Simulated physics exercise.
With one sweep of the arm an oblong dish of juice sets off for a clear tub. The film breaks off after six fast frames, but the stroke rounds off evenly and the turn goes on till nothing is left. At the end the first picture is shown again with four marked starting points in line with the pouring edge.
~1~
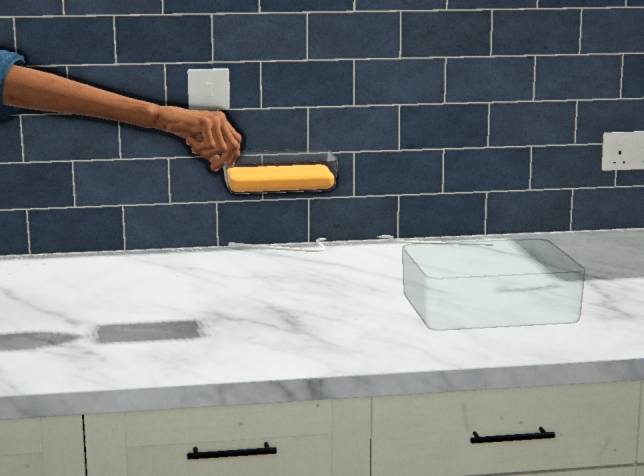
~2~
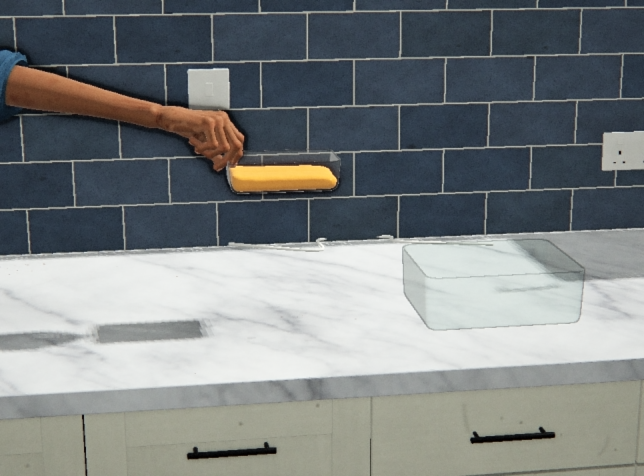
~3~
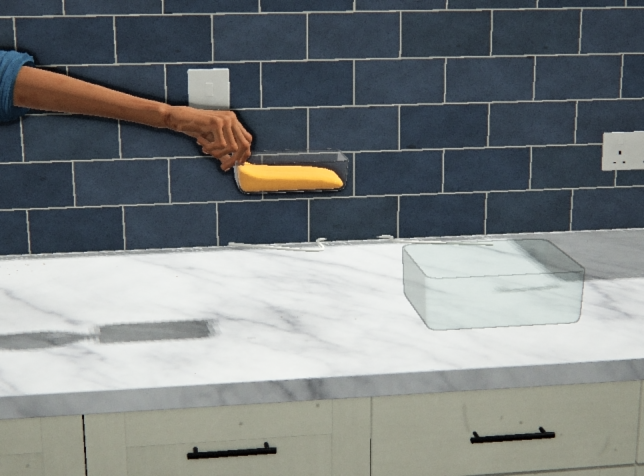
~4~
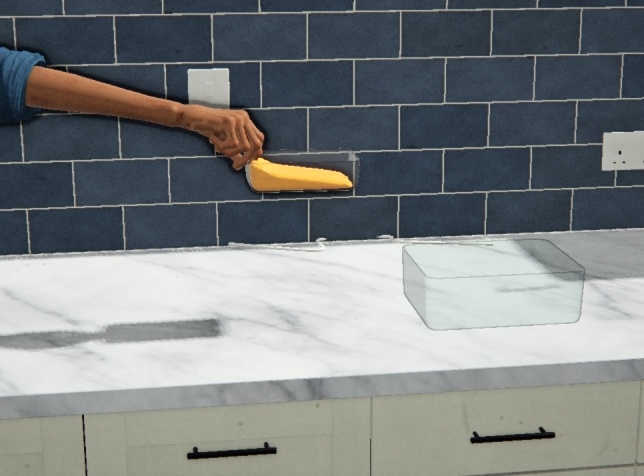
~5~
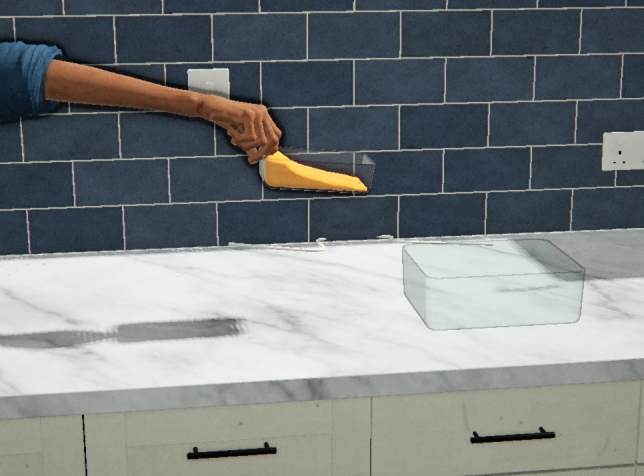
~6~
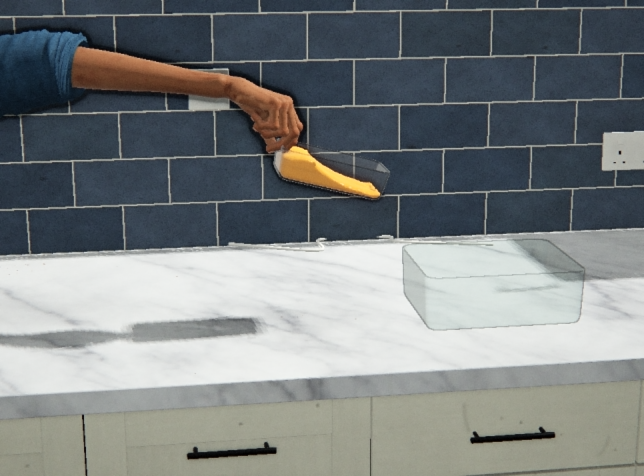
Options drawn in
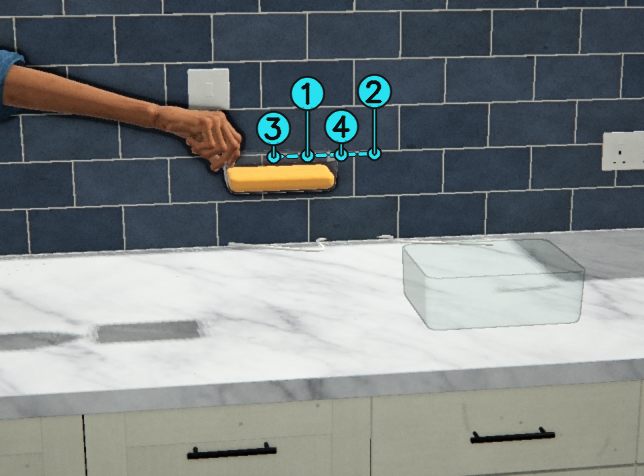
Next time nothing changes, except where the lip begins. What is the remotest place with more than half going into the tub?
That is spot 1.
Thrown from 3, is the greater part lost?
Yes.
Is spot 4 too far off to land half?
No.
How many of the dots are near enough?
Three of the four.
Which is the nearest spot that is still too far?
That is spot 3.
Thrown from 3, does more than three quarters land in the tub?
No.
On the marked copy, 1 at (307, 155); 2 at (374, 153); 3 at (273, 156); 4 at (341, 154).
For spot 1, about 66 % lands in the tub, 28 % falls short and 6 % goes beside or beyond.
For spot 2, about 89 % lands in the tub, 3 % falls short and 8 % goes beside or beyond.
For spot 3, about 34 % lands in the tub, 60 % falls short and 5 % goes beside or beyond.
For spot 4, about 71 % lands in the tub, 22 % falls short and 7 % goes beside or beyond.
